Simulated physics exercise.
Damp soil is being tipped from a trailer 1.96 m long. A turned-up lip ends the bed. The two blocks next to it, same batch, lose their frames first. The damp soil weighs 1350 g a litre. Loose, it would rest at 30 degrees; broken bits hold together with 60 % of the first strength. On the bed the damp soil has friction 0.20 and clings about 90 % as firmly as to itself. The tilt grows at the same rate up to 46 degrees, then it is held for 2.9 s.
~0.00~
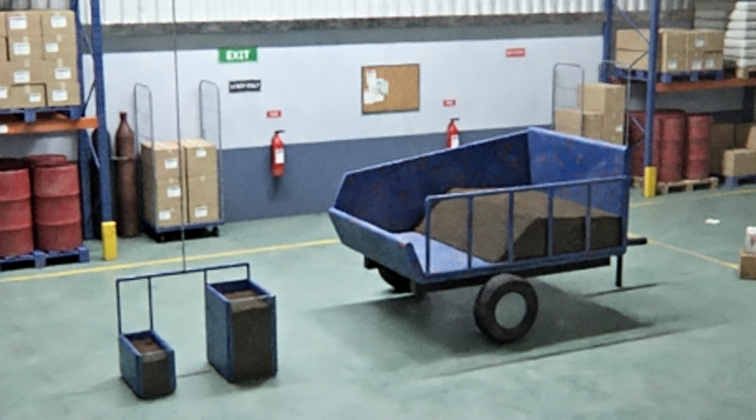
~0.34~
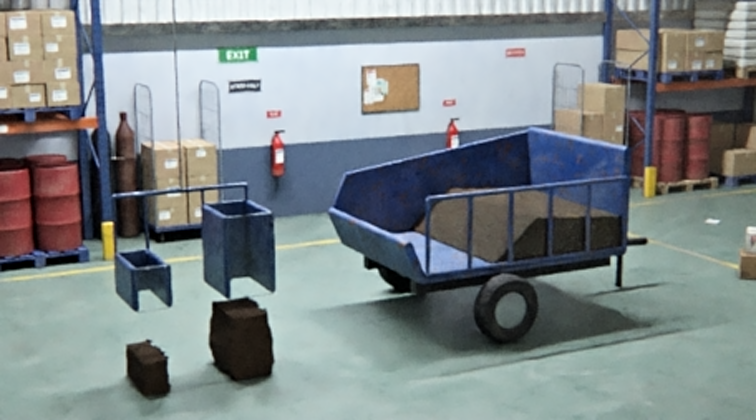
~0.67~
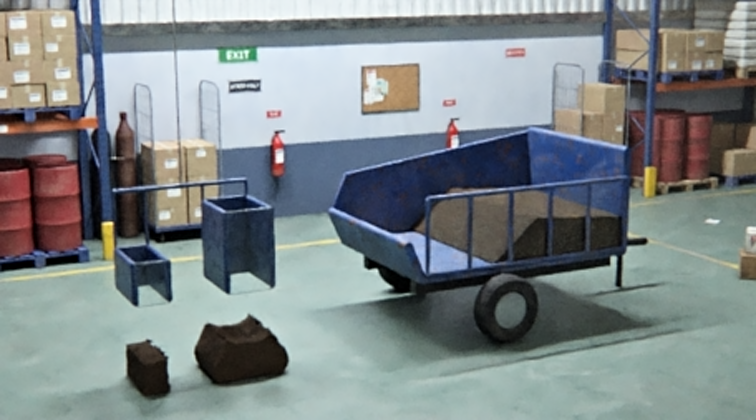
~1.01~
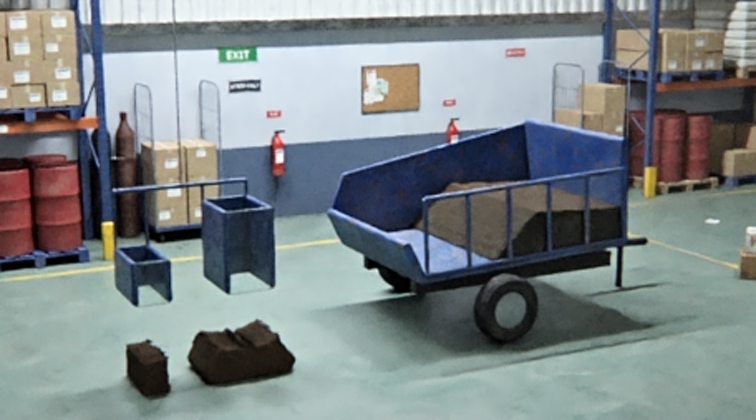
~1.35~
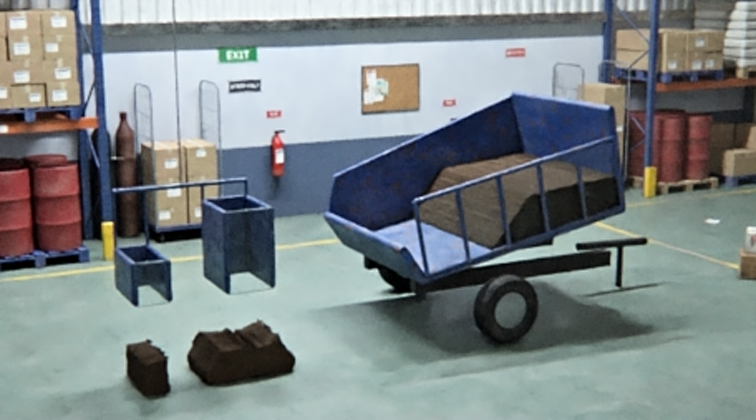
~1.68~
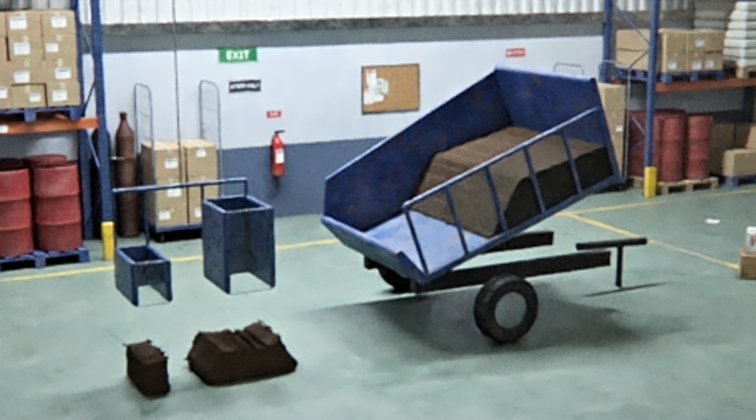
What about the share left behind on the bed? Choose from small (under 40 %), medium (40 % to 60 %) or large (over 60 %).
It comes out medium: 40 % to 60 %.
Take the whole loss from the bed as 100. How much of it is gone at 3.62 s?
About 100 %.
By 2.26 s, the tilt is 35 degrees and 100 % is on the bed.
By 2.94 s, the tilt is 46 degrees and 100 % is on the bed.
By 3.62 s, the tilt is 46 degrees and 50 % is on the bed.
By 4.31 s, the tilt is 46 degrees and 48 % is on the bed.
By 5.76 s, at the end, the tilt is 46 degrees and 48 % is on the bed.
